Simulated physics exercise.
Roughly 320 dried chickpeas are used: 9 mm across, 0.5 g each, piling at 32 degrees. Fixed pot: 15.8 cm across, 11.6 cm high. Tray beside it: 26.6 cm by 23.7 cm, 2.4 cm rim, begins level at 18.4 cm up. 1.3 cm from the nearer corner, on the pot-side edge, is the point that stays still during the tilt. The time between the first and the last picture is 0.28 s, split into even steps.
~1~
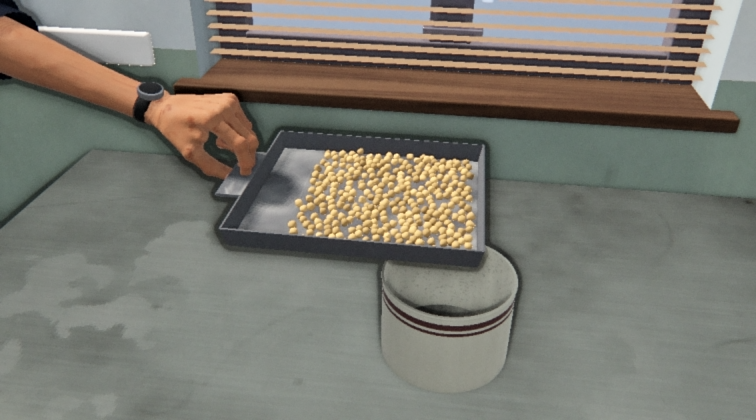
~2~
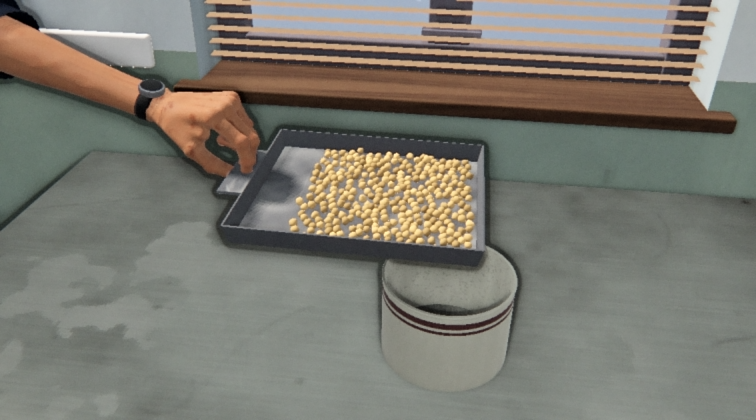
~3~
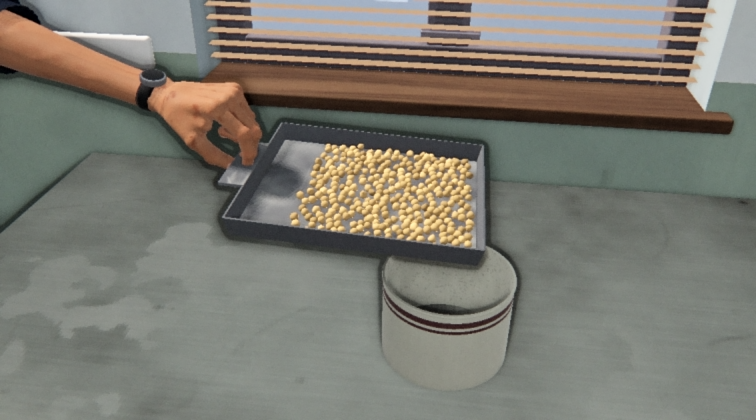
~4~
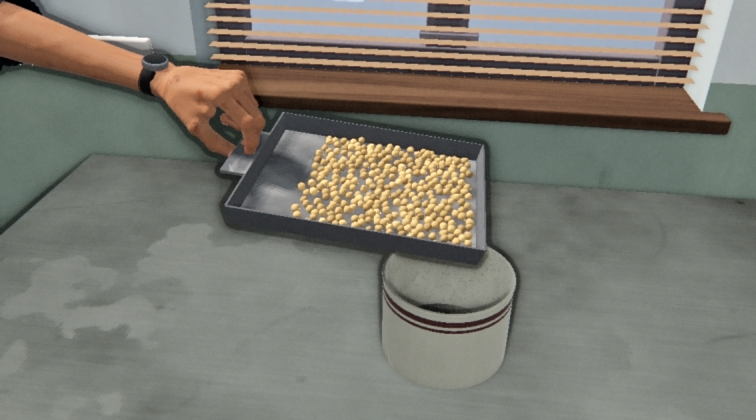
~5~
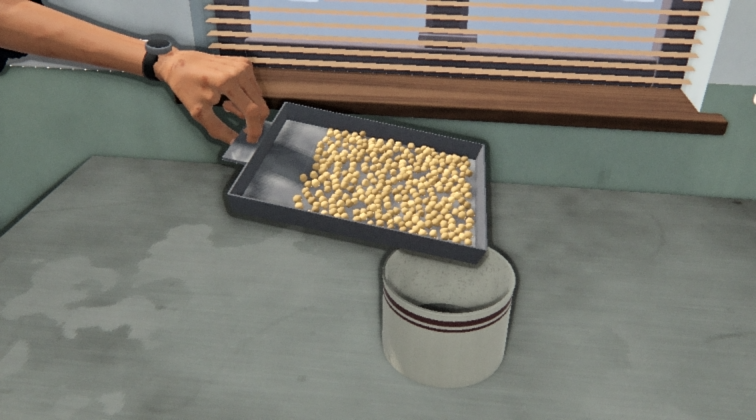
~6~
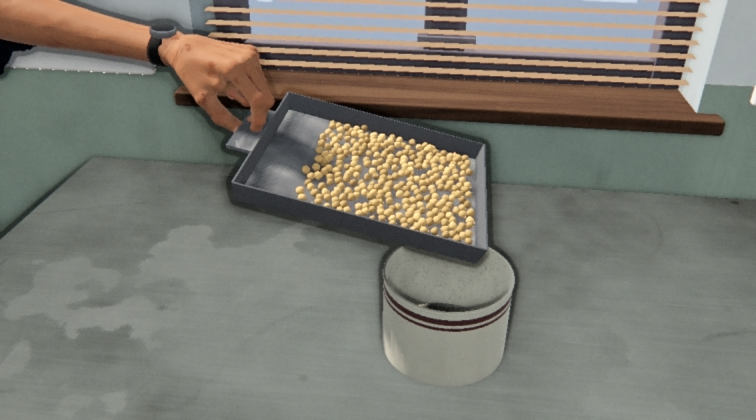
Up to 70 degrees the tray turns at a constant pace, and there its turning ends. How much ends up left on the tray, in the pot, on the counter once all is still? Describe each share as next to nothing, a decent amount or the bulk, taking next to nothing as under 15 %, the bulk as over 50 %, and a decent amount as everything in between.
Left on the tray: Over half the load. Pot: Very little. Counter: Very little.
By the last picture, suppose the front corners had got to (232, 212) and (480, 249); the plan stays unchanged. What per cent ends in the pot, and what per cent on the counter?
The pot gets 0 and the counter 0.
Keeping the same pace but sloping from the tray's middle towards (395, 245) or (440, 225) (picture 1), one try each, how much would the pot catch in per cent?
I'd put it at roughly 0 per cent for the first tilt and roughly 0 per cent for the second.
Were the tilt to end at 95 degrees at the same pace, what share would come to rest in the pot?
Roughly 0 %.
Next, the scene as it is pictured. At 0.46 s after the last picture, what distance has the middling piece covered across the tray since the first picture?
About 5 cm.
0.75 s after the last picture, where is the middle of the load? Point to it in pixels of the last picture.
By then the middle of the load sits around (463, 163).
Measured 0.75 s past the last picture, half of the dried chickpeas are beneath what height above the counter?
Some 24 cm above the counter.
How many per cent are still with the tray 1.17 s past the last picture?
Value: About 100%.
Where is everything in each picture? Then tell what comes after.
In the first frame, tray tilt 0 degrees, front corners at (226, 226) and (479, 248); middle of the pieces at (387, 197); pot at (449, 274).
In the second frame, tray tilt 1 degrees, front corners at (227, 223) and (479, 247); middle of the pieces at (387, 196).
In the third frame, tray tilt 3 degrees, front corners at (229, 215) and (480, 247), lowest corner right front; middle of the pieces at (387, 193).
In the fourth frame, tray tilt 6 degrees, front corners at (231, 204) and (481, 246), lowest corner right front; middle of the pieces at (388, 188).
In the fifth frame, tray tilt 10 degrees, front corners at (234, 192) and (482, 246), lowest corner right front; middle of the pieces at (389, 183).
In the sixth frame, tray tilt 13 degrees, front corners at (238, 181) and (483, 246), lowest corner right front; middle of the pieces at (391, 179); pot at (448, 272).
Then, 0.46 s after the last picture, tilt 40 degrees; the tray holds 100 %, the pot 0 %.
Then, 0.75 s after the last picture, tilt 58 degrees; the tray holds 100 %, the pot 0 %.
Then, 1.17 s after the last picture, tilt 70 degrees; the tray holds 100 %, the pot 0 %.
In the end, tray 100 %, pot 0 %, counter 0 %.
